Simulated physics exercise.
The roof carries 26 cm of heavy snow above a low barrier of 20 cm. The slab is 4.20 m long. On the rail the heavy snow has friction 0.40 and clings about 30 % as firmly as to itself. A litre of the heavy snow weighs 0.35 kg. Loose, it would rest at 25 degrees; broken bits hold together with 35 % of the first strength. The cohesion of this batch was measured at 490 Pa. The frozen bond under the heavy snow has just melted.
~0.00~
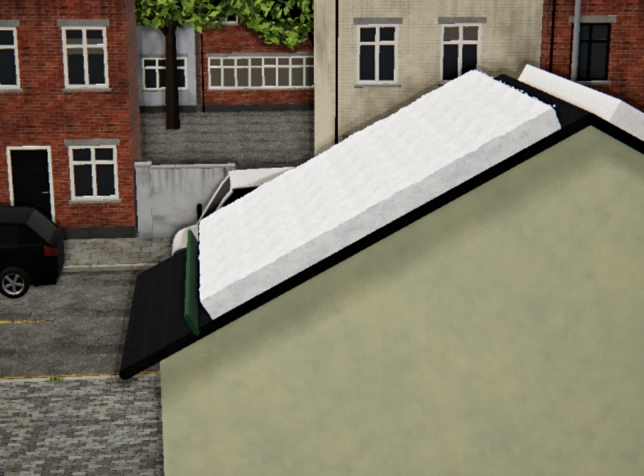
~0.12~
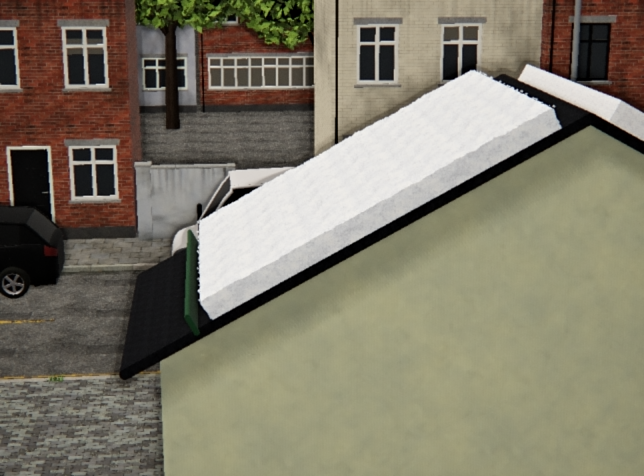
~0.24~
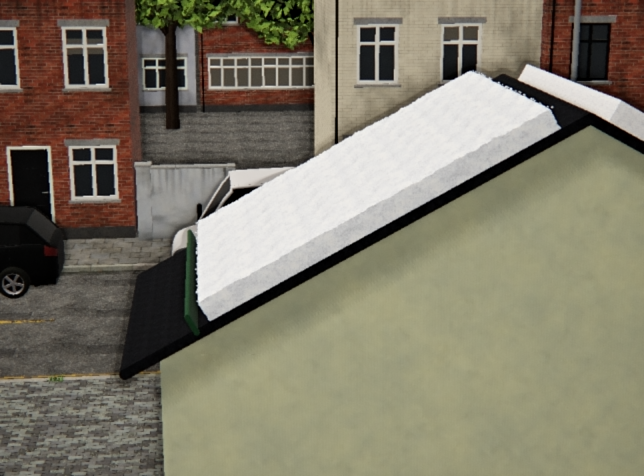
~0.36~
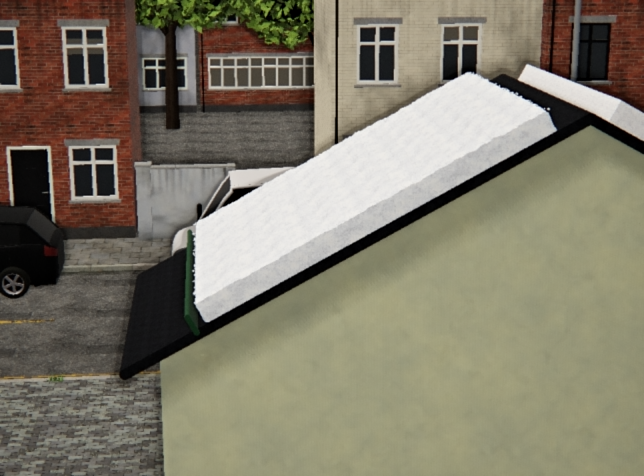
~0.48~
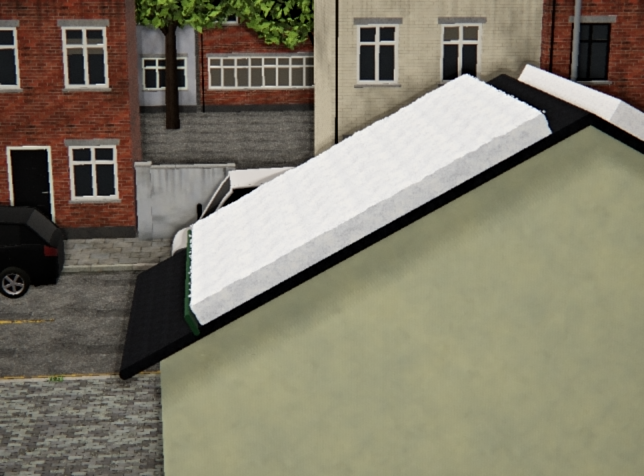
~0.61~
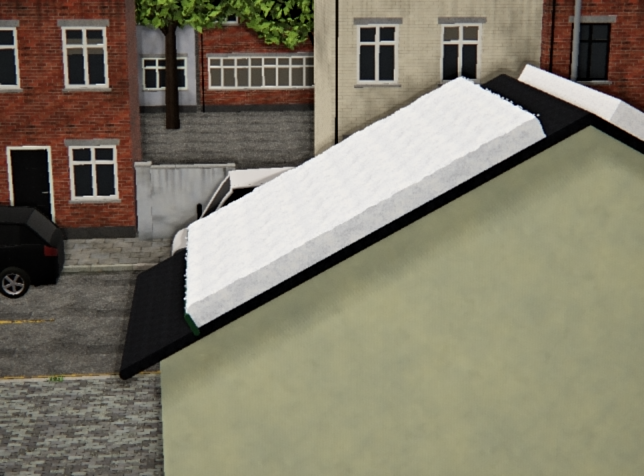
A thick white slab of snow slowly sliding down a dark sloping roof to the left, covering a low green rail.
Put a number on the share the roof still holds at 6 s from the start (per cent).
About 93 %.
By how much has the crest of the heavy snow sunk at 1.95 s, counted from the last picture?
Some 0.3 m.
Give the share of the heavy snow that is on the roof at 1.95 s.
Some 100 per cent.
By 1.22 s, 100 % of the snow is on the roof.
By 1.95 s, 100 % of the snow is on the roof.
By 2.67 s, 97 % of the snow is on the roof.
By 3.40 s, 96 % of the snow is on the roof.
By 6.00 s, at the end, 93 % of the snow is on the roof.
